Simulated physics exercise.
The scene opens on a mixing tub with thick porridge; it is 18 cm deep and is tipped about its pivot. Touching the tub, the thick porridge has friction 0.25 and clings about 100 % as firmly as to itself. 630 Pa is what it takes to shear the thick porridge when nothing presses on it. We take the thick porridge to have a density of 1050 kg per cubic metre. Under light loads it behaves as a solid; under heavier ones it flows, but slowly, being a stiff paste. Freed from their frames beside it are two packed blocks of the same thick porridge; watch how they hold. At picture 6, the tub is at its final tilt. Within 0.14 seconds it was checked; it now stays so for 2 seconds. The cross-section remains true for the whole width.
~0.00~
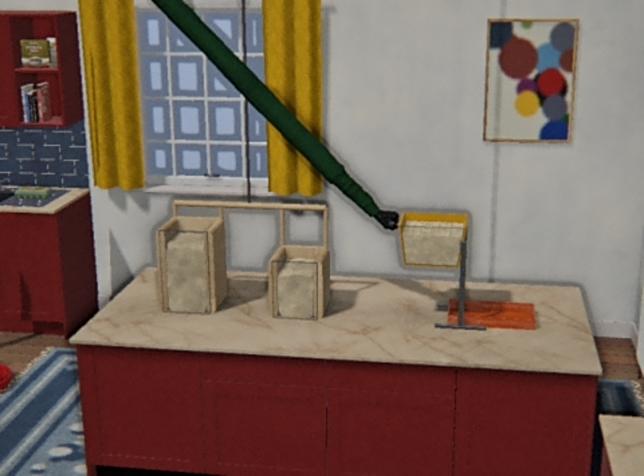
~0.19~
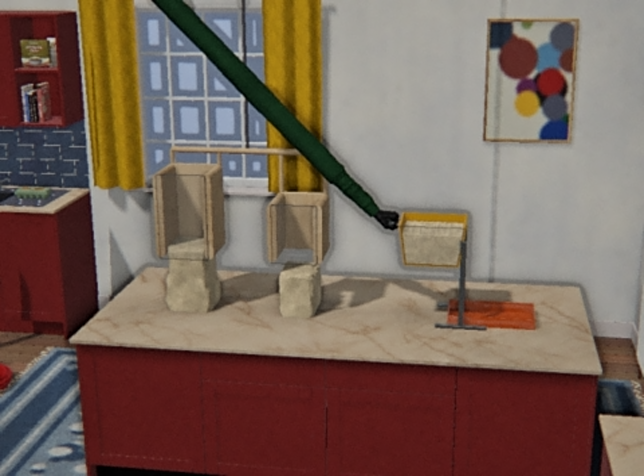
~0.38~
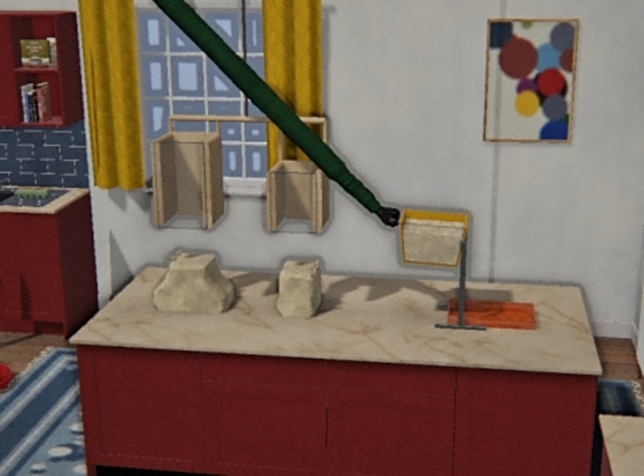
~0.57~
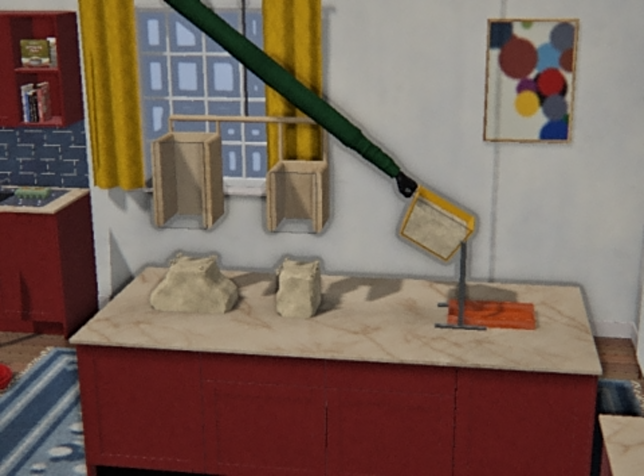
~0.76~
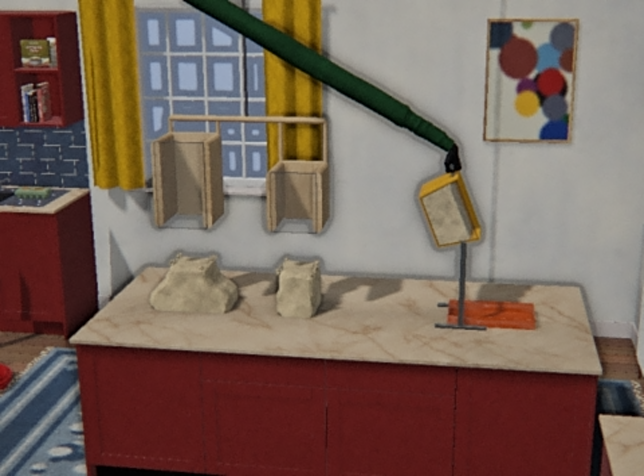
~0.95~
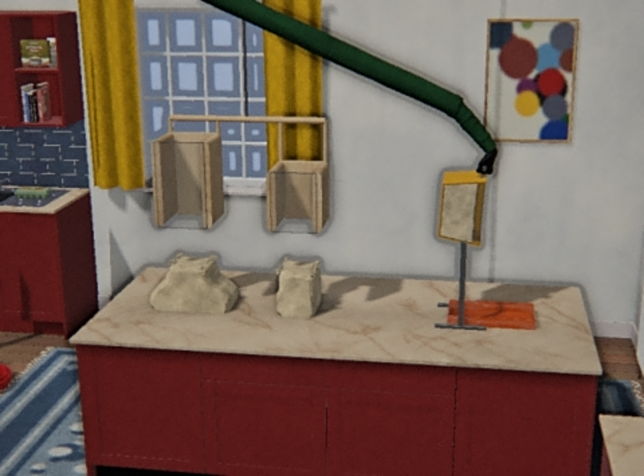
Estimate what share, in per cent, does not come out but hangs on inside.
Some 42 per cent hangs on inside.
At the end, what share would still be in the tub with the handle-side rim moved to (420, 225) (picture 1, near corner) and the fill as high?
In that case close to 100 %.
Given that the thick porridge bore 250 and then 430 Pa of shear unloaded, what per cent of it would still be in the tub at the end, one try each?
Try one gives 25 per cent, try two gives 35 per cent.
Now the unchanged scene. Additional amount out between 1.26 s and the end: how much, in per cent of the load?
Around 50 percent of the load.
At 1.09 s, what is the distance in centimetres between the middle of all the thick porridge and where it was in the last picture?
The shift is near 2 cm.
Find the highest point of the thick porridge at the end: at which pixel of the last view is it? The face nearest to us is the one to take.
About (459, 219).
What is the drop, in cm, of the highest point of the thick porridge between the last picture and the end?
About 16 cm.
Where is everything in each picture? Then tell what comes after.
In the first picture, handle-side rim at (401, 225), tilt 0 degrees; highest point of the thick porridge at (450, 235); test blocks 35 cm, 23 cm high (left to right).
In the second picture, handle-side rim at (401, 225), tilt 0 degrees; highest point of the thick porridge at (450, 235); test blocks 32 cm, 23 cm high (left to right).
In the third picture, handle-side rim at (402, 222), tilt 3 degrees; highest point of the thick porridge at (406, 231); test blocks 24 cm, 22 cm high (left to right).
In the fourth picture, handle-side rim at (418, 198), tilt 30 degrees; highest point of the thick porridge at (417, 207); test blocks 23 cm, 22 cm high (left to right).
In the fifth picture, handle-side rim at (458, 180), tilt 69 degrees; highest point of the thick porridge at (450, 186); test blocks 23 cm, 22 cm high (left to right).
In the sixth picture, handle-side rim at (486, 183), tilt 93 degrees; highest point of the thick porridge at (476, 185); test blocks 23 cm, 22 cm high (left to right).
By 1.09 s, the tub is at 93 degrees and holds 100 %.
By 1.26 s, the tub is at 93 degrees and holds 93 %.
By 1.43 s, the tub is at 93 degrees and holds 64 %.
By 1.60 s, the tub is at 93 degrees and holds 43 %.
By 2.95 s, at the end, the tub is at 93 degrees and holds 42 %.
